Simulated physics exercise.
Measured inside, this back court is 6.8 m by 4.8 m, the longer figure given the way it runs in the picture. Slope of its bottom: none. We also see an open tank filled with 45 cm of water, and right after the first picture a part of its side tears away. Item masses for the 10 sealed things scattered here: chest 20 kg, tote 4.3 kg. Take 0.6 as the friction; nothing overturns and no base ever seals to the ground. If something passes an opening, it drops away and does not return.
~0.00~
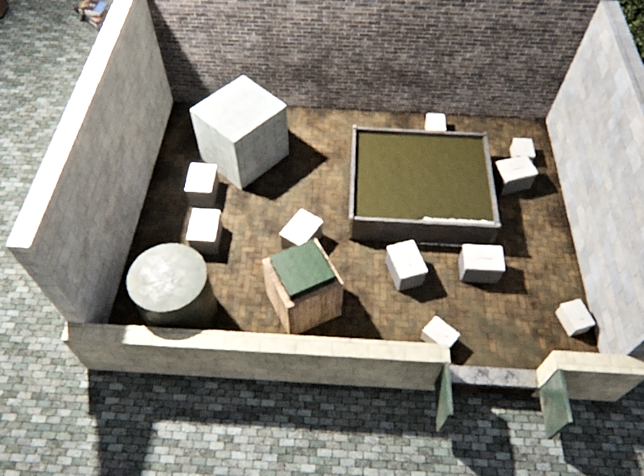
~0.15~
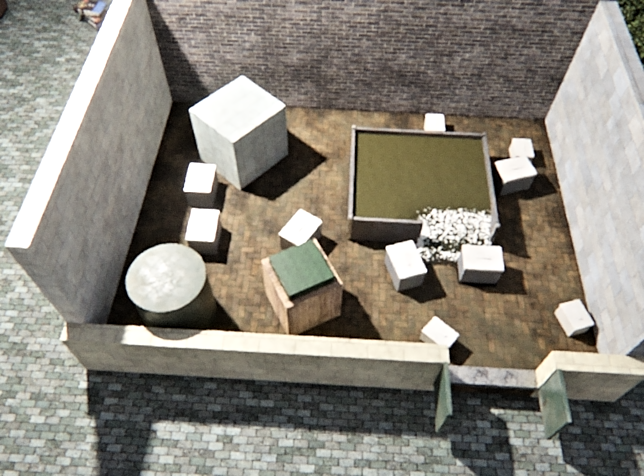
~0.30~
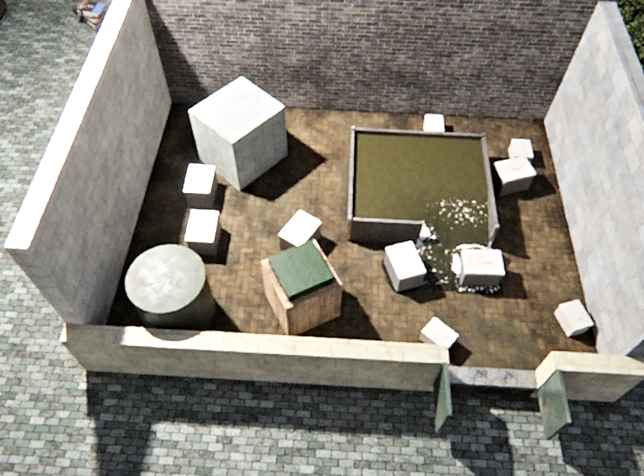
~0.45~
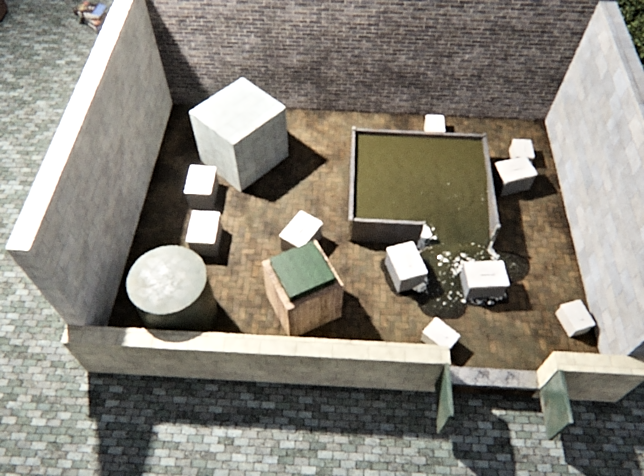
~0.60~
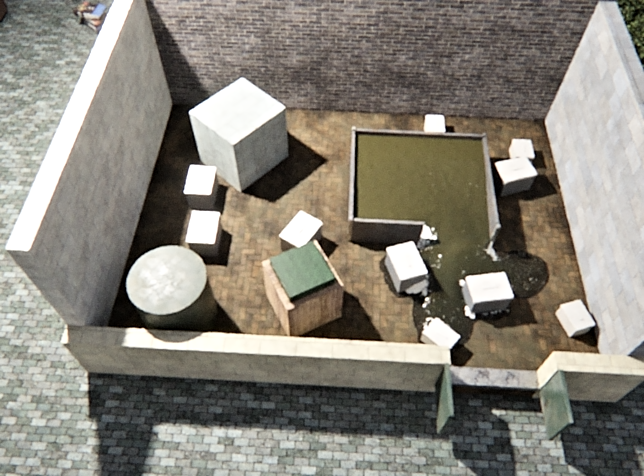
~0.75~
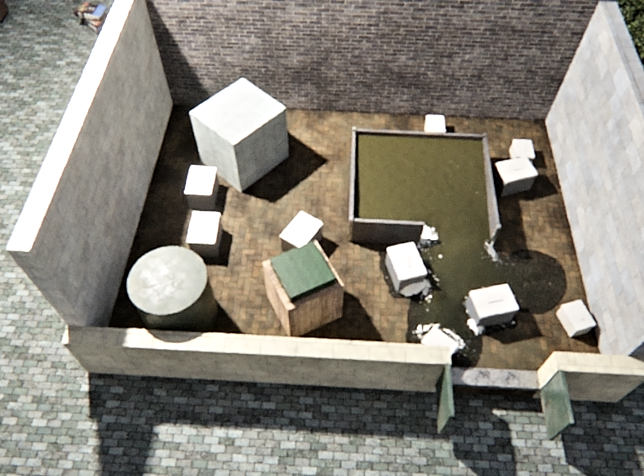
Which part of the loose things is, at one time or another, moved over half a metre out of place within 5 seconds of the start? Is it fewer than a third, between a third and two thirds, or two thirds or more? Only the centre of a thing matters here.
Fewer than a third.
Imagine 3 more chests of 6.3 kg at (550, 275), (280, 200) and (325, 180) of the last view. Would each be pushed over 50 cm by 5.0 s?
In order: Beyond it, within it, within it.
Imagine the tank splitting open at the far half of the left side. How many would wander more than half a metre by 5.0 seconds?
The answer then is 1.
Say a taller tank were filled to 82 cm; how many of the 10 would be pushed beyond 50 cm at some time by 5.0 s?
4.
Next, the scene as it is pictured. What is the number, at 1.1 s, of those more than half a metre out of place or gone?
By that time the total stands at 1.
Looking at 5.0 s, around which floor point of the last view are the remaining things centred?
(395, 199).
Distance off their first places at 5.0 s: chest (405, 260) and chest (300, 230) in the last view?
The first is off by 5 cm, the second by 0 cm.
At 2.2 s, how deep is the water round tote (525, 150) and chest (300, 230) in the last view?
First roughly 0 cm, second roughly 0 cm.
After 1.1 s 1 of 10 are over 50 cm from their spots; 1 afloat.
After 2.2 s 1 of 10 are over 50 cm from their spots; 2 afloat.
After 3.5 s 2 of 10 are over 50 cm from their spots; 2 afloat.
After 5.0 s 3 of 10 are over 50 cm from their spots, and 3 have been at some point; 0 afloat.
